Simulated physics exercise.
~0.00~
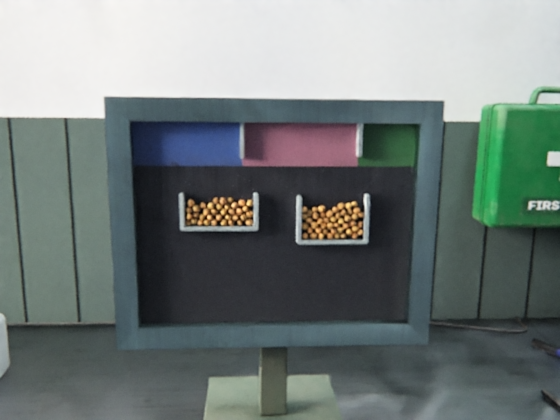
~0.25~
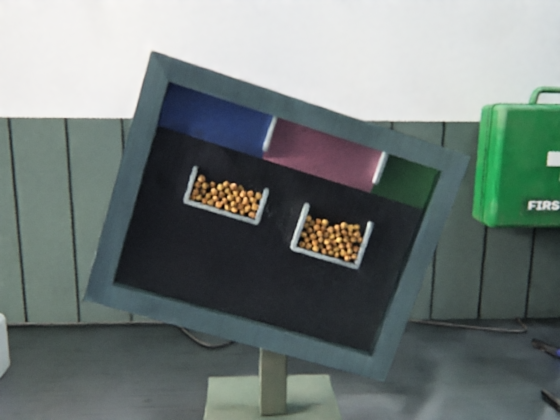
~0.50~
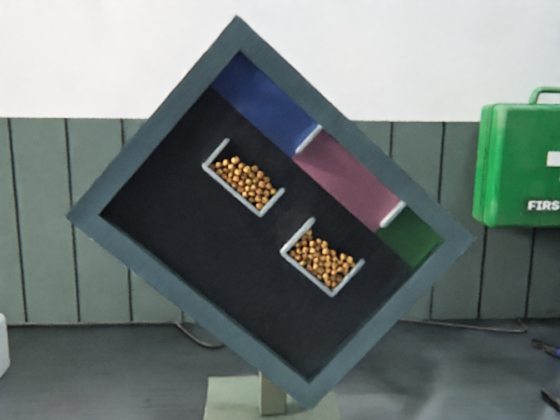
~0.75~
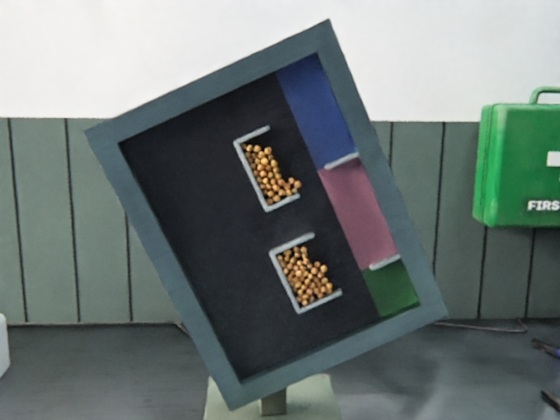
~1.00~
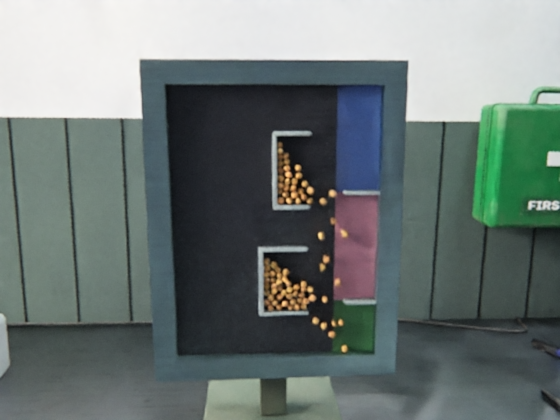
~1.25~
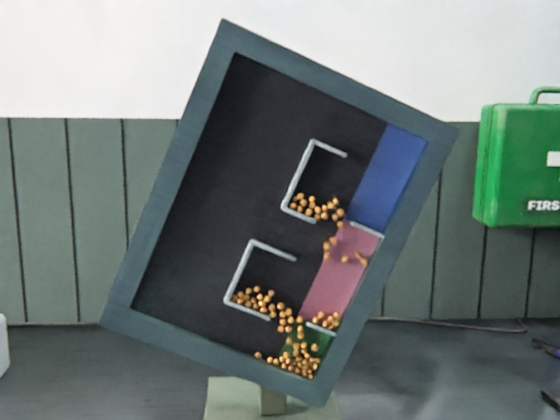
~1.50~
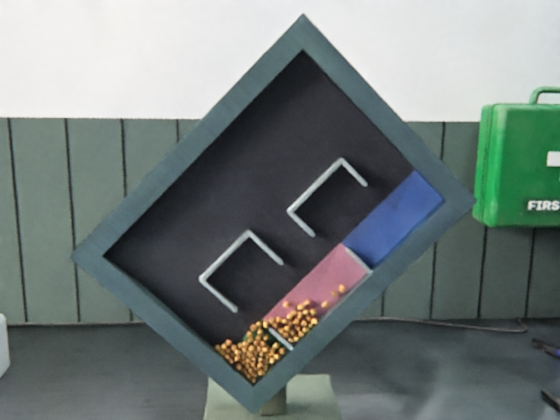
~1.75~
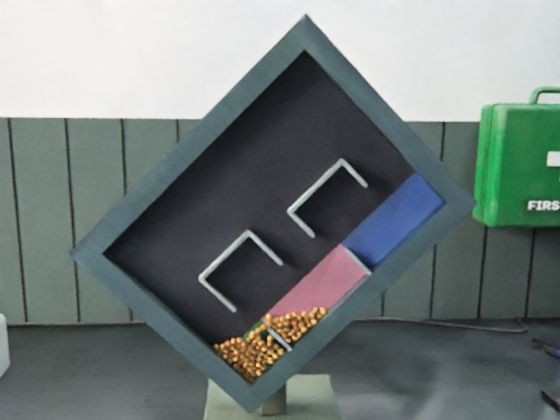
Framed box turning clockwise on a stand, spilling beads from two trays into a heap across the green and pink pockets.
